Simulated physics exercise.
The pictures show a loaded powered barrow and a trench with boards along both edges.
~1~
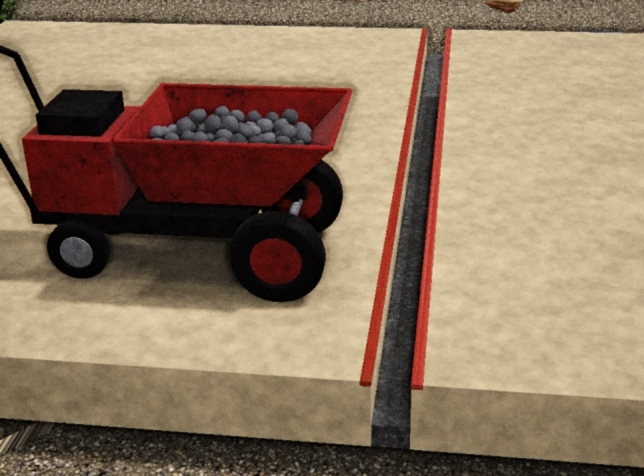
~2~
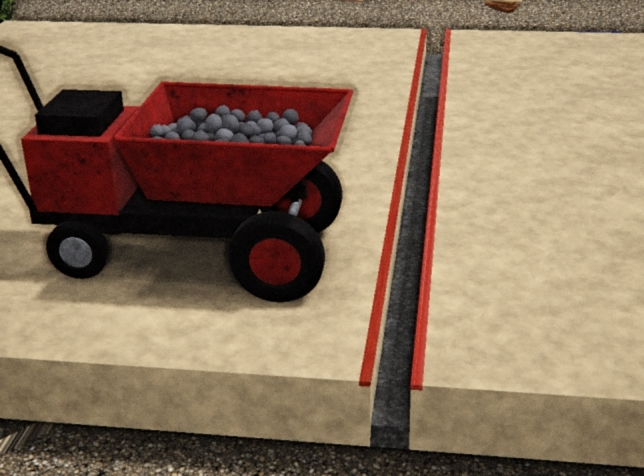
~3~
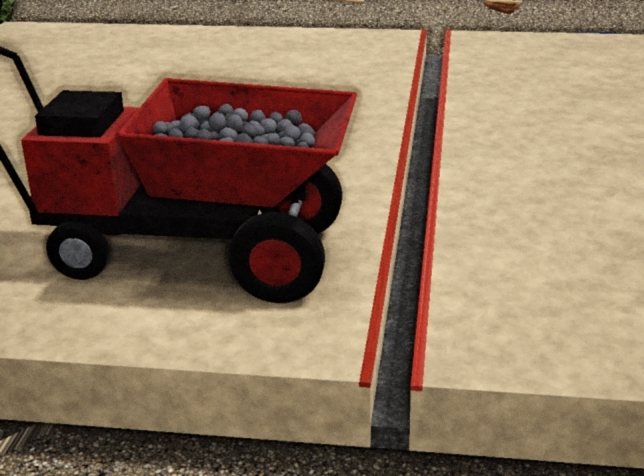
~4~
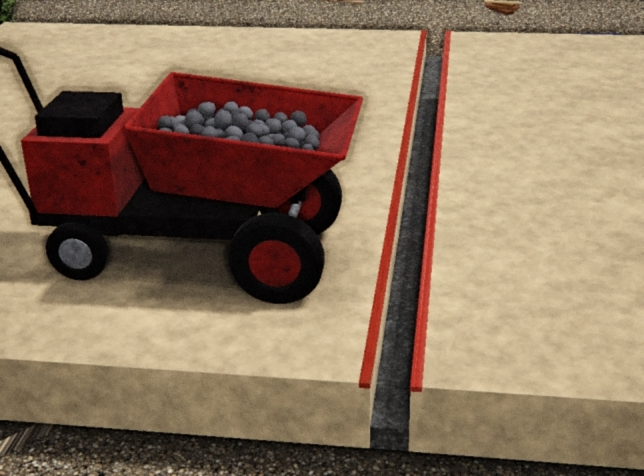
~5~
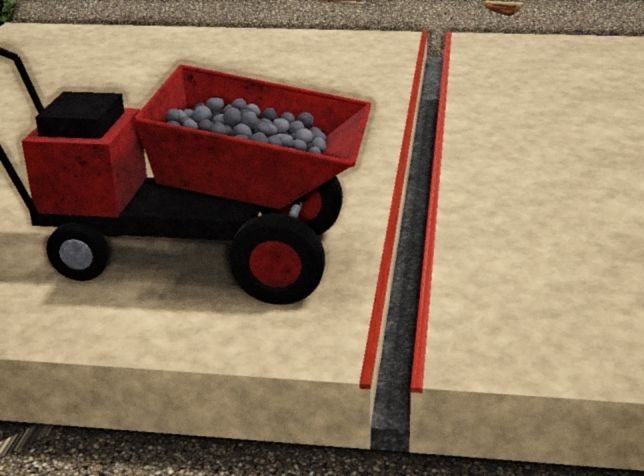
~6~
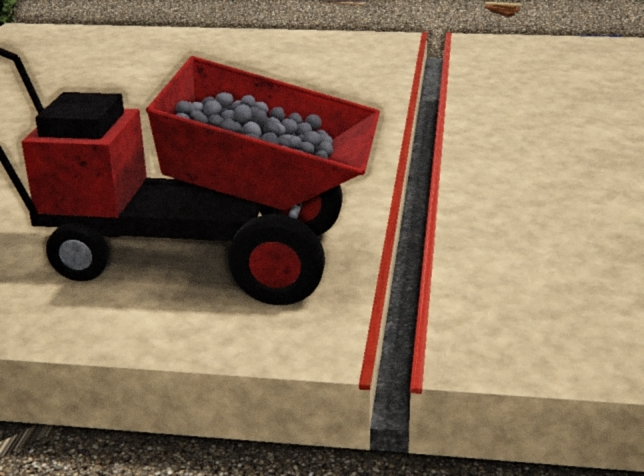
A red powered barrow loaded with round grey cobbles stood on a pale slab beside a narrow trench edged with red boards, and its skip slowly tilted forward to the right while the wheels stayed put.
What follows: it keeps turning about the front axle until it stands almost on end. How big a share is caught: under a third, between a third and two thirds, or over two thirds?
In the trench: Under a third.
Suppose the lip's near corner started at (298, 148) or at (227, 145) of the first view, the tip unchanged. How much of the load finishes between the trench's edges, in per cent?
First some 60, then 40 per cent.
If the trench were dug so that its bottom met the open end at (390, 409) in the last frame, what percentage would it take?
Close to 0 per cent.
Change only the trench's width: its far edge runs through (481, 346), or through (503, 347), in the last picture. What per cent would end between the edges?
Roughly 90 per cent, and 100 per cent.
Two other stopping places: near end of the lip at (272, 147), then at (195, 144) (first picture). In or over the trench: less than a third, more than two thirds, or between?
The first try: One to two thirds. The second: Under a third.
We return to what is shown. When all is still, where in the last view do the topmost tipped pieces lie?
Close to (450, 258).
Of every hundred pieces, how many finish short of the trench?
Close to 0 per cent.
Soon after the last picture, skip tipped well over; all in the skip.
A little later, skip tipped steeply; most in the skip; about a quarter beyond it; a stray few falling.
Later still, skip tipped right over; about a quarter in the skip; a stray few in or heaped over the trench; most beyond it.
At rest, skip tipped right over; about a quarter in the skip; a stray few in or heaped over the trench; most beyond it.
